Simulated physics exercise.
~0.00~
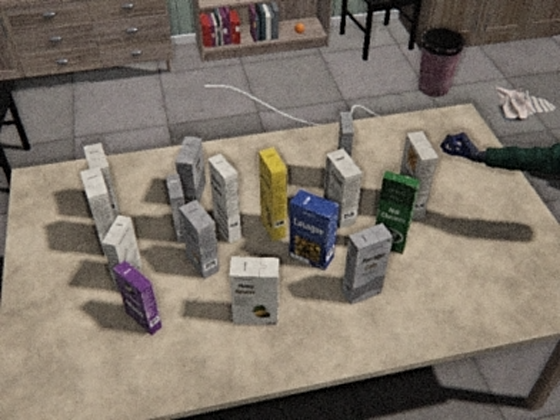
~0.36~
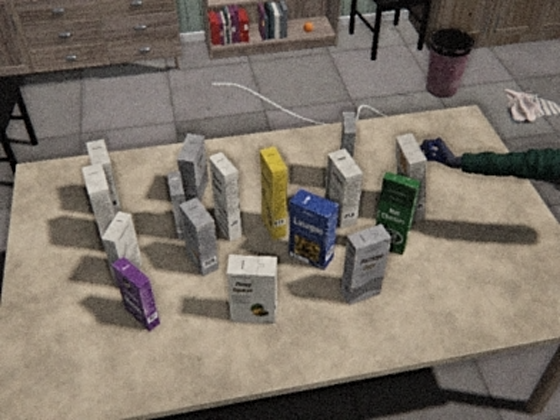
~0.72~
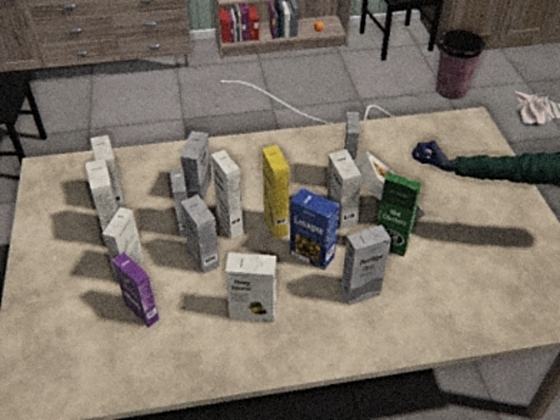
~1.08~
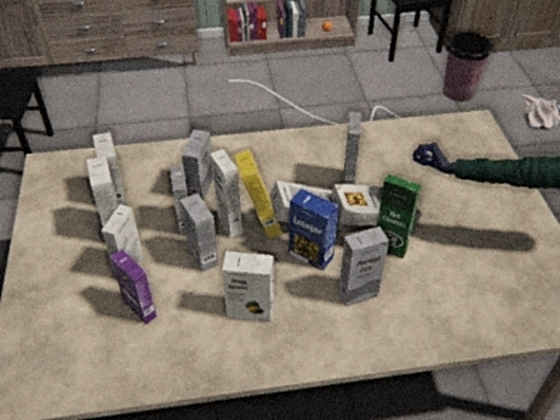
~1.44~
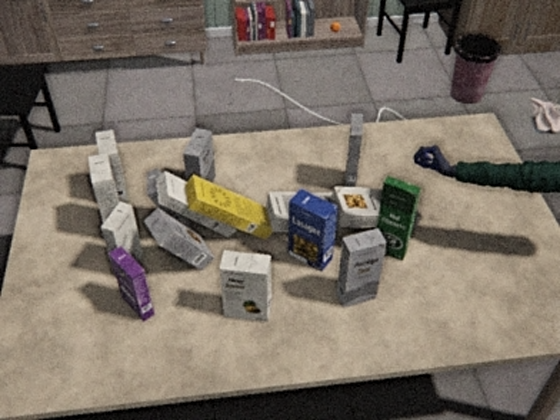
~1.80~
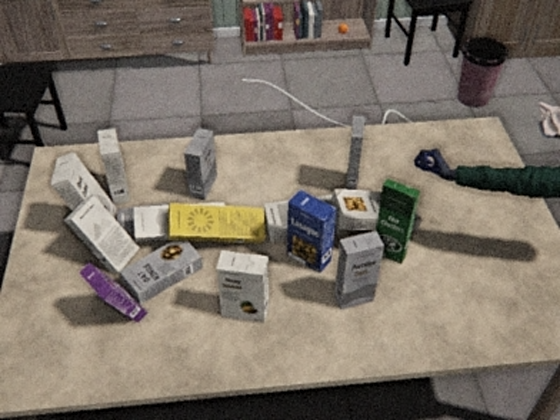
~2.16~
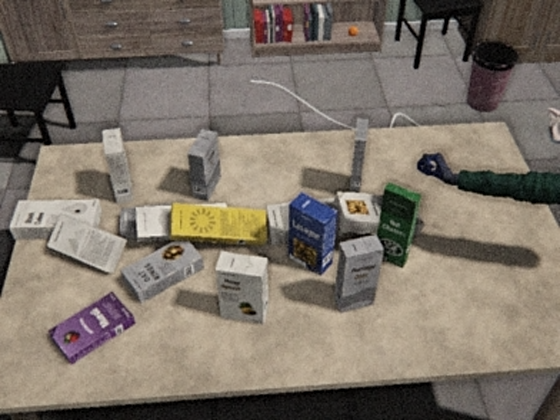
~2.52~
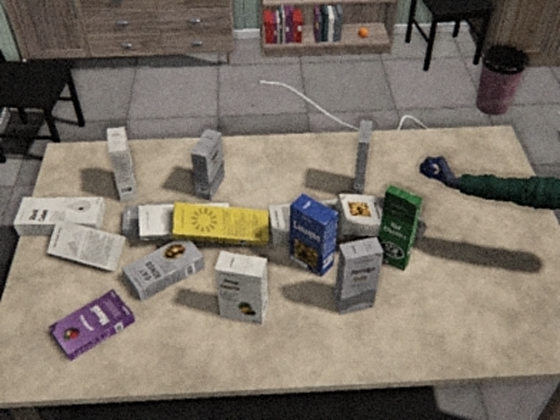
The video shows a gloved hand pushing a white box at the right of a table of upright boxes, toppling it leftward and setting off a chain that fells the yellow box and finally the purple one, while the blue, green and several other boxes remain standing.
